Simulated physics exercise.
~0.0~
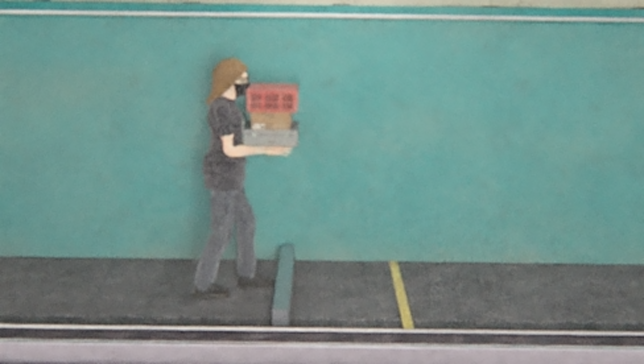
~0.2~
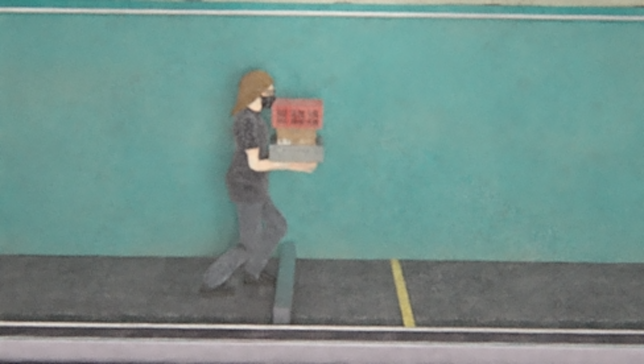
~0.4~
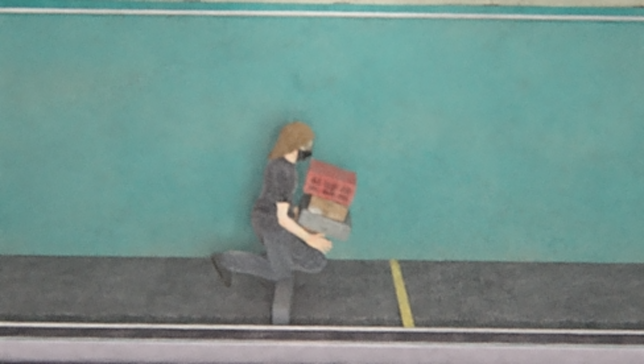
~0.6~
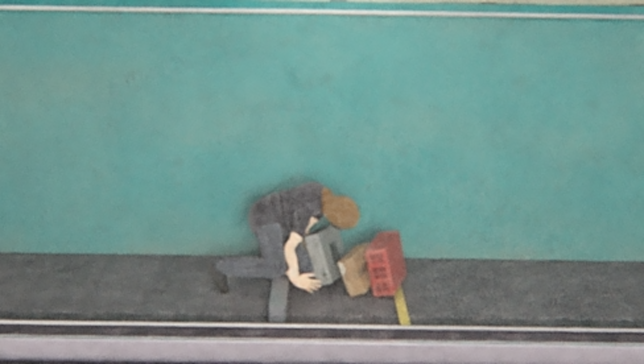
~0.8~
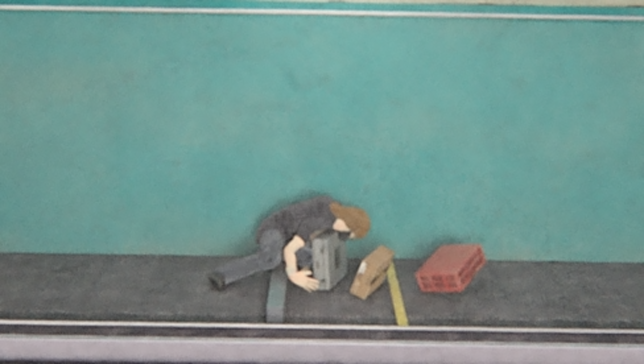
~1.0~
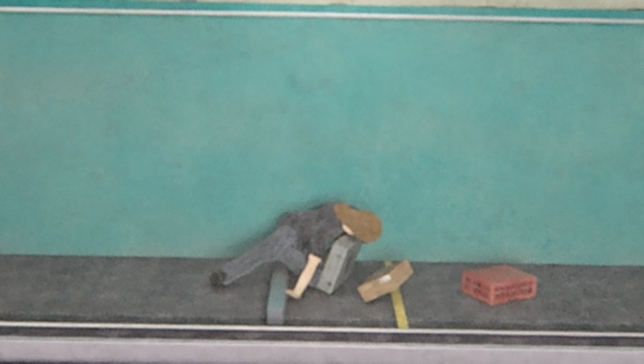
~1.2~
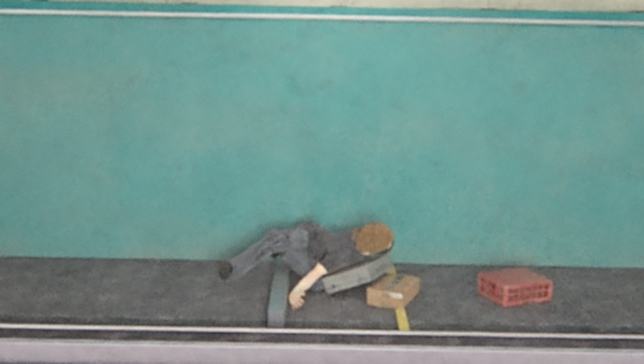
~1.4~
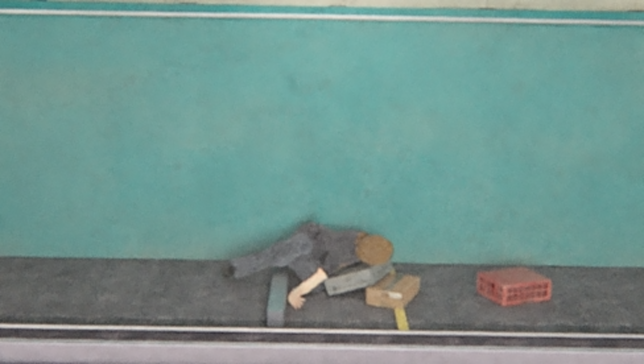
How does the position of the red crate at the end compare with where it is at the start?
At the start the red crate is on top of the pile in the person's arms, left of the yellow line. At the end it lies on the floor well to the right of the line.
